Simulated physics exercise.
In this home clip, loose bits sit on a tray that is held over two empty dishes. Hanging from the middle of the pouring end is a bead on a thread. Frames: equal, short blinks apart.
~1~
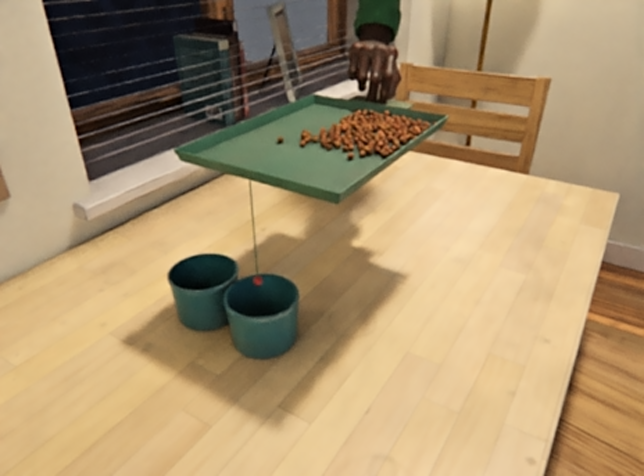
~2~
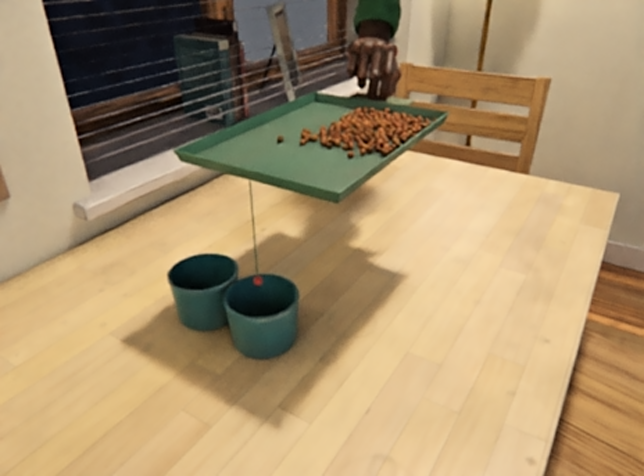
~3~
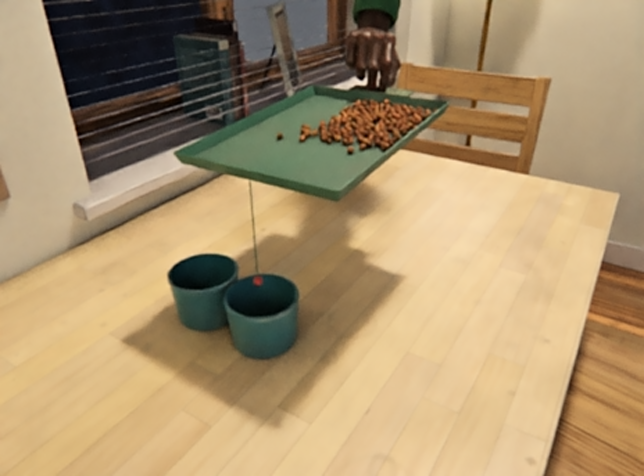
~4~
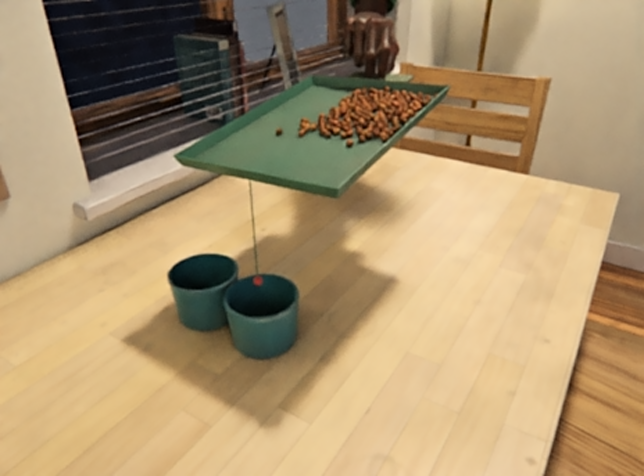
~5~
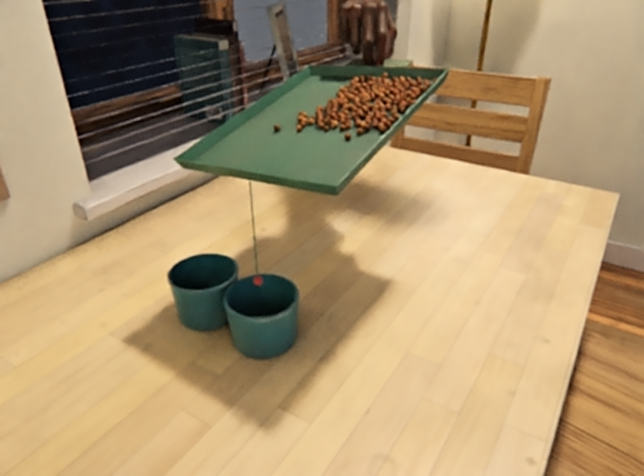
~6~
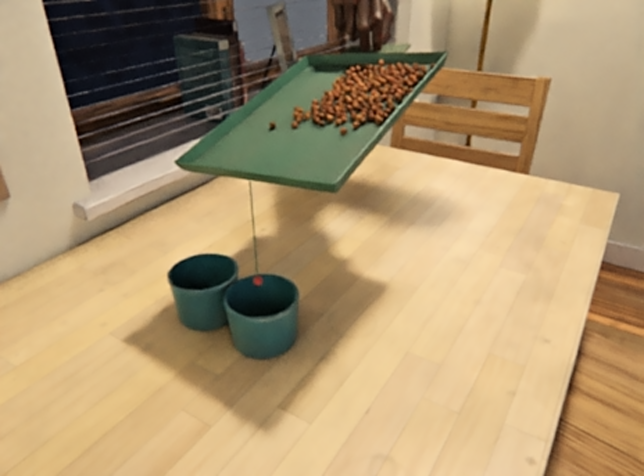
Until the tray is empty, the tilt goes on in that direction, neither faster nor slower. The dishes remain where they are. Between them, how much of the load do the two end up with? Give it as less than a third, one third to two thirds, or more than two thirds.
The result will be a medium catch, a third to two thirds of the load.
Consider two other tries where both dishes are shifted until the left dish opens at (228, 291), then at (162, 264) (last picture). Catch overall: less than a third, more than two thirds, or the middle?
Under a third; in the middle band.
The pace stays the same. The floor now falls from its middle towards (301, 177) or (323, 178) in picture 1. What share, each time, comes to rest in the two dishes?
Lab note: Try one about 0 %, try two about 0 %.
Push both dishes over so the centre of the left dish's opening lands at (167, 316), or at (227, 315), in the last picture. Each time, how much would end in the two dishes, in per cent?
Close to 10 in a hundred, then close to 0 in a hundred.
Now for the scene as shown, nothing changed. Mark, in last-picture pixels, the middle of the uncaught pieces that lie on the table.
Estimate: Around (82, 343).
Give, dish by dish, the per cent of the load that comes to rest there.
Left 50 %, right 0 %.
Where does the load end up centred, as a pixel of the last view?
Centre at rest: Close to (185, 316).
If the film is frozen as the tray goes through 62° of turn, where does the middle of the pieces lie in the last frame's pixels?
Roughly (179, 288).
Soon after the last picture, tray tipped steeply; about a third on the tray; a small part in the left dish; about half outside both; a small part in the air.
A little later, tray tipped past a quarter turn; about half in the left dish; about half outside both; a stray few in the air.
Later still, tray tipped past a quarter turn; about half in the left dish; about half outside both.
At rest, tray tipped past a quarter turn; none in the right dish; about half in the left dish; about half outside both.
